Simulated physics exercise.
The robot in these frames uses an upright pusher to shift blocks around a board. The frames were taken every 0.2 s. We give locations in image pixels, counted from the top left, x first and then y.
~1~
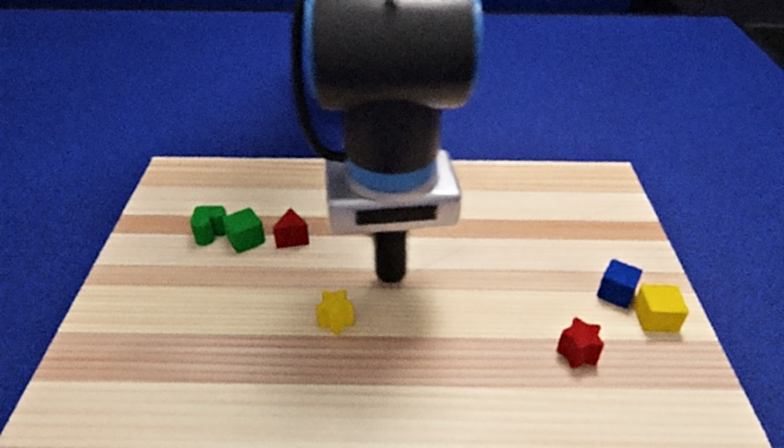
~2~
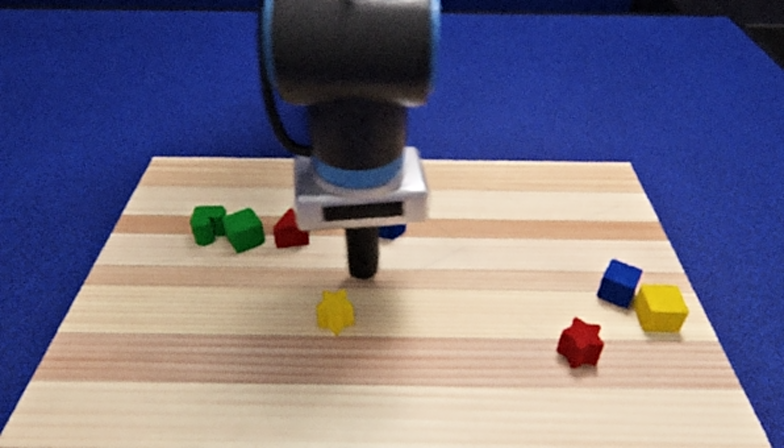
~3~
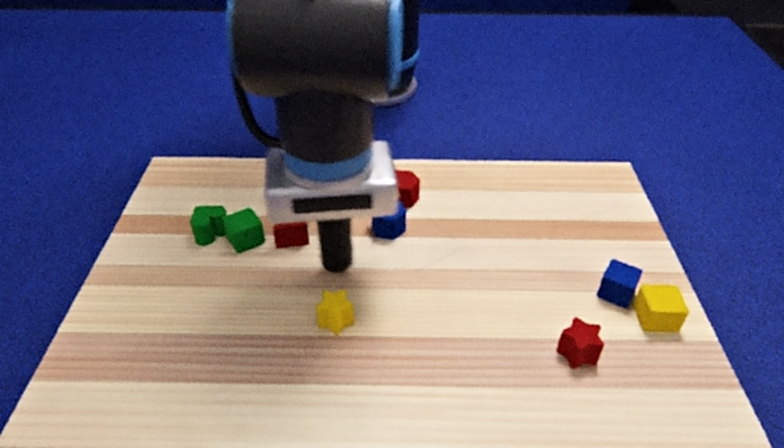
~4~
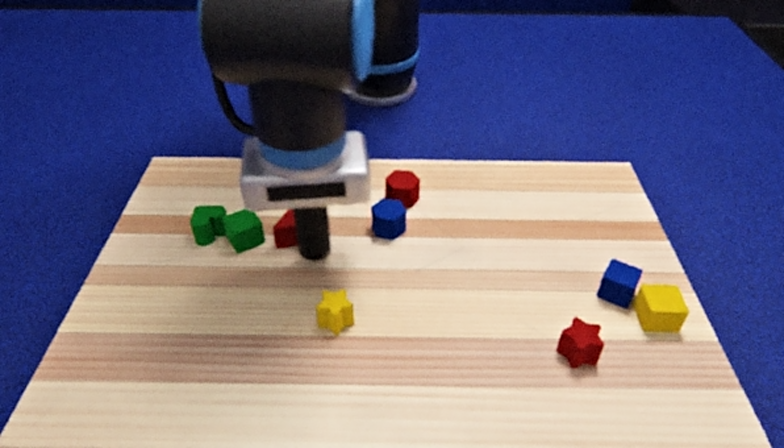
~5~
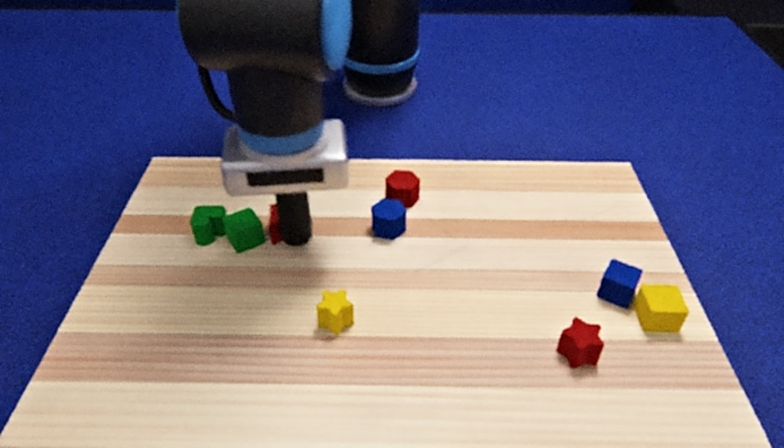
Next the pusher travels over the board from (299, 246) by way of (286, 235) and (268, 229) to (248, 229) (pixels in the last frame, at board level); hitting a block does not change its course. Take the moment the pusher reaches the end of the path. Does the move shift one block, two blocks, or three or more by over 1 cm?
Two move.
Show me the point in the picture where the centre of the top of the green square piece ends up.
In the picture, it is at (221, 226).
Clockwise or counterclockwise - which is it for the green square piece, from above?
Answer: Against the clock.
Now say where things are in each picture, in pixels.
The first frame shows pusher tip at (391, 272); block tops, green heart at (206, 214); green square piece at (242, 220); red triangular piece at (290, 219).
The second frame shows pusher at (363, 269); blocks unchanged.
The third frame shows pusher at (337, 262); blocks unchanged.
The fourth frame shows pusher at (315, 251); blocks unchanged.
The fifth frame shows pusher at (297, 237); green heart at (206, 214); green square piece at (242, 220); red triangular piece partly hidden.
Halfway along, pusher at (276, 222); red triangular piece at (256, 200), turned 30° anticlockwise.
At the end, pusher at (246, 220); green heart at (202, 213); green square piece at (221, 226), turned 20° anticlockwise; red triangular piece at (234, 195).
